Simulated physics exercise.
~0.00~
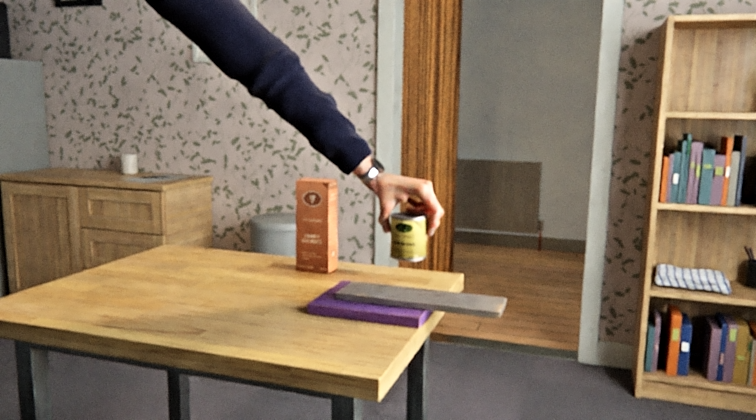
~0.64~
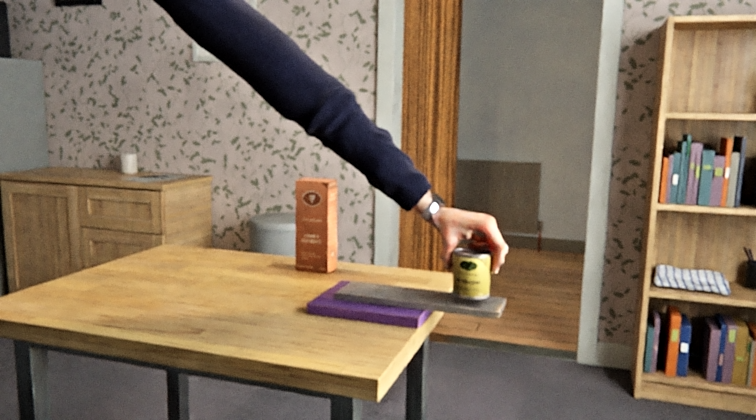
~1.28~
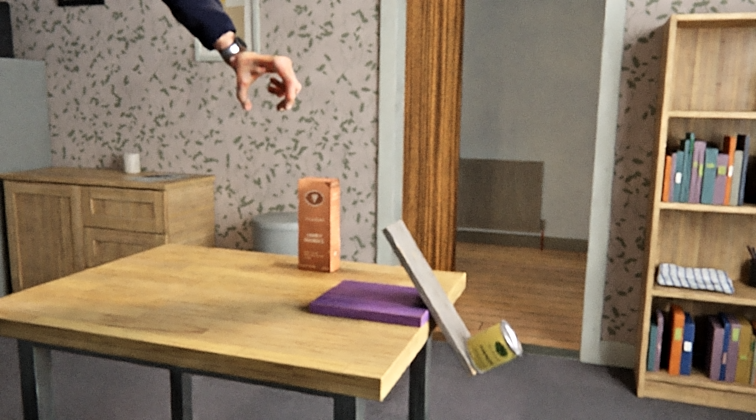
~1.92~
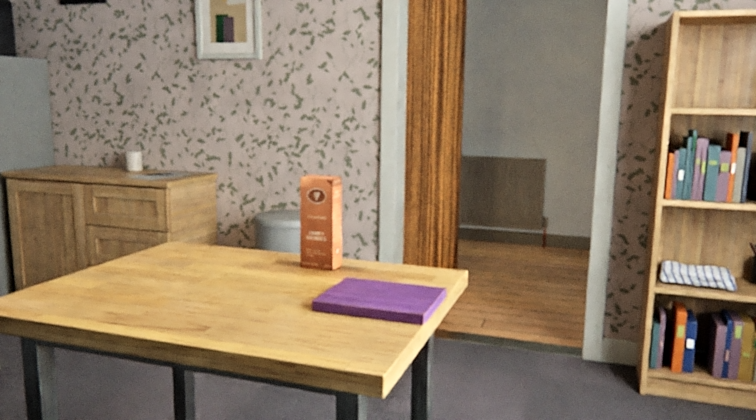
At first, a grey board lies across a purple slab on a wooden table, its right end sticking out past the edge, while an orange carton stands behind and a hand holds a yellow tin above the board. The hand moves the tin to the right and lowers it onto the overhanging end. Then the hand lets go and draws back up to the left. The board tips steeply over the table's edge, and the tin drops with it. By the end, the board and tin are out of view, leaving the purple slab and the upright carton on the table.
